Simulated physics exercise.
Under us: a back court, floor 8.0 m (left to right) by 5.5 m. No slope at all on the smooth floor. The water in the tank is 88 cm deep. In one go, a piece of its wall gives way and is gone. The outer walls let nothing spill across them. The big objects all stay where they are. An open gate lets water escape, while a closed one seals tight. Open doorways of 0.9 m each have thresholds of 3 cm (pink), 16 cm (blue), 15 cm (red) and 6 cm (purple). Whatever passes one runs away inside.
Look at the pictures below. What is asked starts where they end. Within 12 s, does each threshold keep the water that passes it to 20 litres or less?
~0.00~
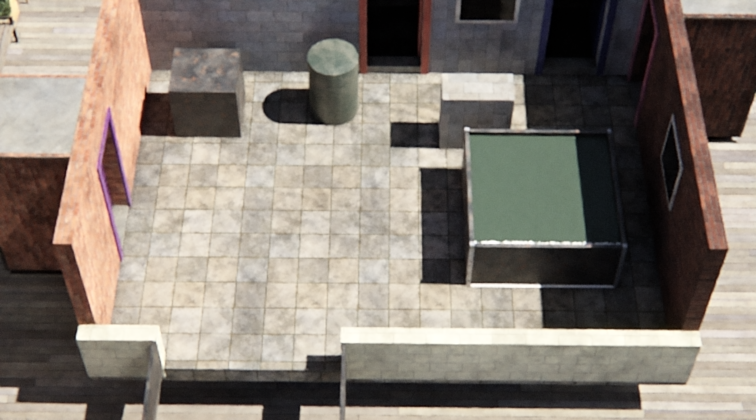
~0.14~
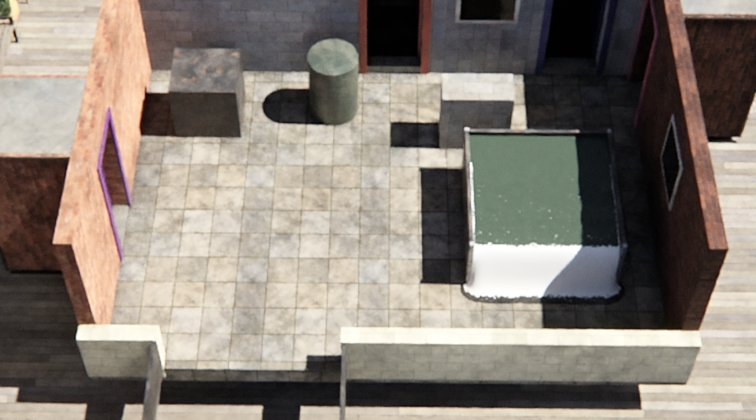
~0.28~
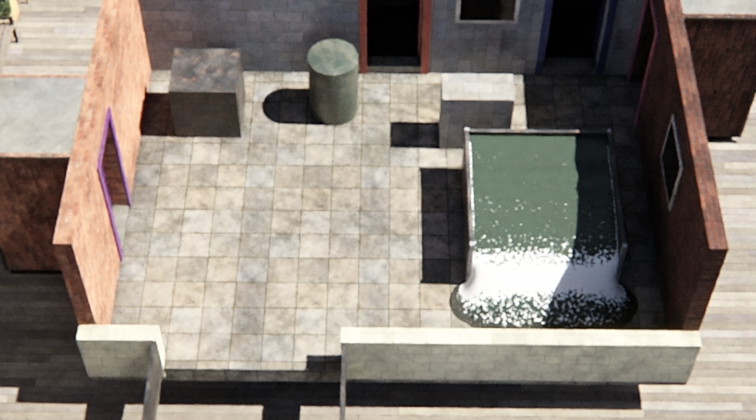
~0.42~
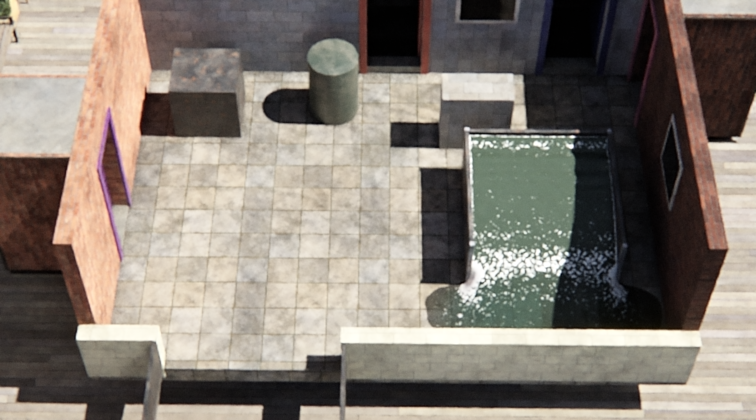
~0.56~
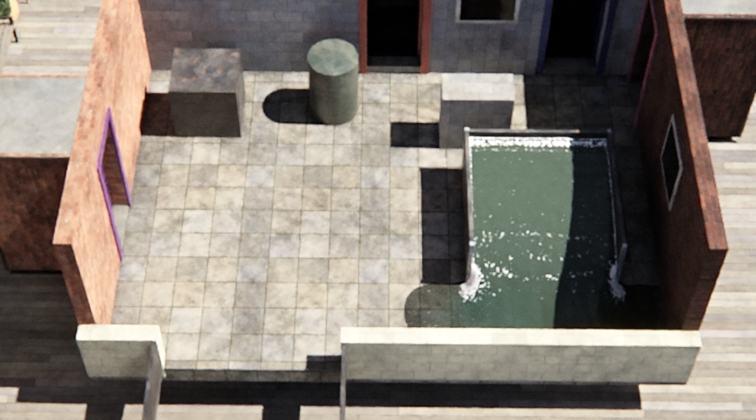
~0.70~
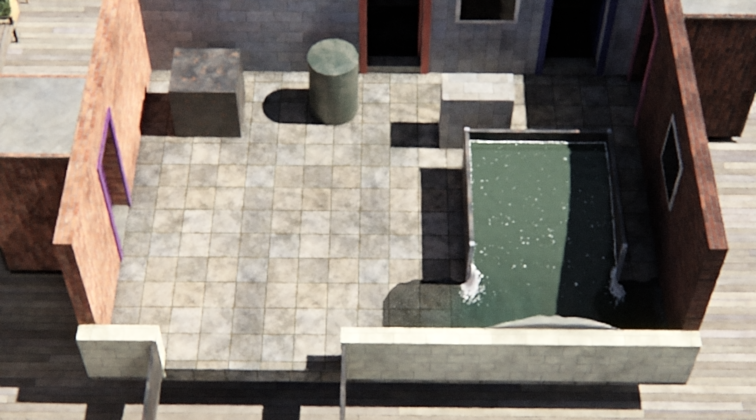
The pink door does not; the blue door does not; the red door does; the purple door does not.
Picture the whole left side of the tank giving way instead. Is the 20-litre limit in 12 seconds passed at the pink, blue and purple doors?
Then it goes pink too high, blue fine, purple too high.
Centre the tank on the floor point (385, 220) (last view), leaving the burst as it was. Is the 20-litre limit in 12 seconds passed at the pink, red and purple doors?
Against the limit, the pink door exceeds it, the red door stays within it and the purple door stays within it.
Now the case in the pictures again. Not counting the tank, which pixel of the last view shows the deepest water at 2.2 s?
About (667, 359).
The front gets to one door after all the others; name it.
Answer: The red door.
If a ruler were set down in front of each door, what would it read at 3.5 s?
Readings (cm): Pink = 16; blue = 25; red = 0; purple = 19.
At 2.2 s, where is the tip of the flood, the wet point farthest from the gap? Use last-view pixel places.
Point: Roughly (123, 332) in the last view.
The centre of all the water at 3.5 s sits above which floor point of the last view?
Centre: Roughly (468, 255) px.
After 1.4 s water covers 20 % of the floor and is deepest (76 cm) near (667, 359); pink door not reached, blue door not reached, red door not reached, purple door not reached.
After 2.2 s water covers 40 % of the floor and is deepest (55 cm) near (667, 359); pink door not reached, blue door not reached, red door not reached, purple door not reached.
After 3.5 s water covers 70 % of the floor and is deepest (40 cm) near (626, 81); pink door 16 cm at the sill, 34 L in, blue door 25 cm at the sill, 26 L in, red door not reached, purple door 19 cm at the sill, 47 L in.
After 7.0 s water covers 90 % of the floor and is deepest (22 cm) near (641, 358); pink door 7 cm at the sill, 138 L in, blue door 8 cm at the sill, 59 L in, red door 5 cm at the sill, 0 L in, purple door 10 cm at the sill, 151 L in.
After 12.0 s water covers 100 % of the floor and is deepest (12 cm) near (425, 345); pink door 6 cm at the sill, 187 L in, blue door 6 cm at the sill, 59 L in, red door 9 cm at the sill, 0 L in, purple door 10 cm at the sill, 191 L in.
